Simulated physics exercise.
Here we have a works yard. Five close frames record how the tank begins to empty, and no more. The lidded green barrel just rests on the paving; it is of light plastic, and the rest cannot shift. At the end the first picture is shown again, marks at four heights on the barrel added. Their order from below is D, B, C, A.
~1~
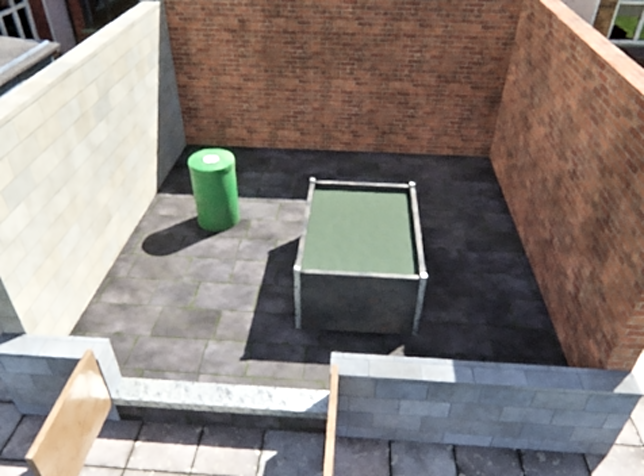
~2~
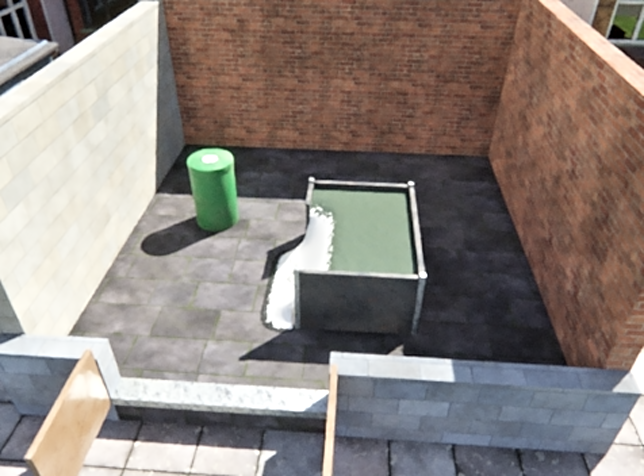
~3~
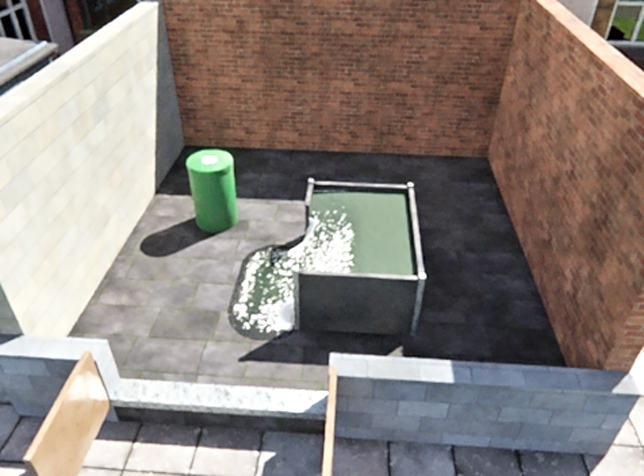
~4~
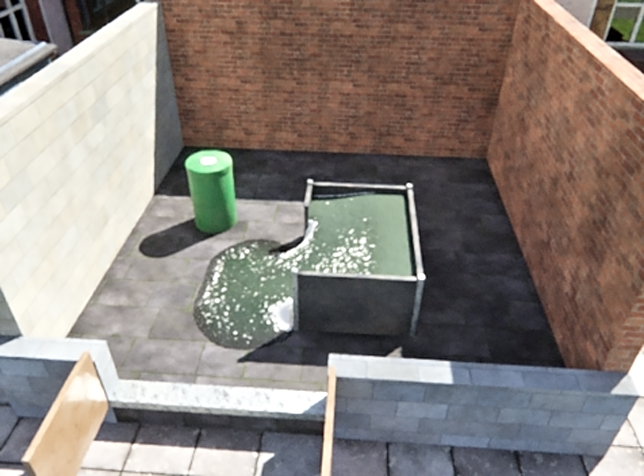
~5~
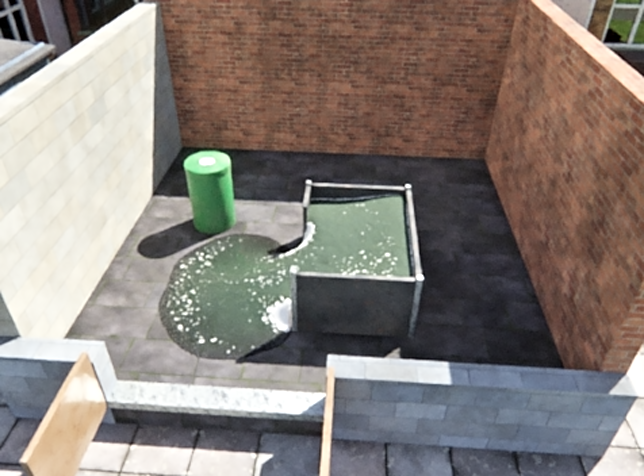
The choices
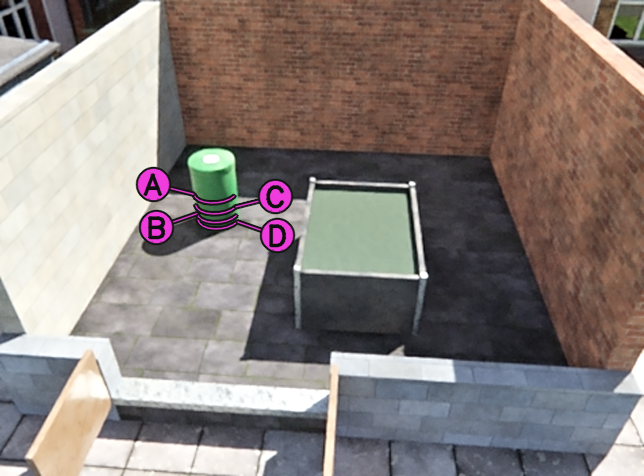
At the start, a full tank of green water stands in a walled yard, with a green barrel to its left. White, foaming water pours from the tank's left side onto the paving, then spreads leftward in a rounded, foam-flecked pool near the barrel, while the tank's level drops slightly.
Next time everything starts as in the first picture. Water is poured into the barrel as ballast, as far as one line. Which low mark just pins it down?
B will do.
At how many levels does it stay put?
Three.
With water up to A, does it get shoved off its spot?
No.
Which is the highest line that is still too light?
The answer is D.
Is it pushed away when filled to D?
Yes, that goes wrong.
In magenta, A at (210, 202); B at (213, 222); C at (212, 213); D at (214, 228); from the bottom up D, B, C, A.
For line A, it does not move.
For line B, it does not move.
For line C, it does not move.
For line D, it is pushed about its own width away.
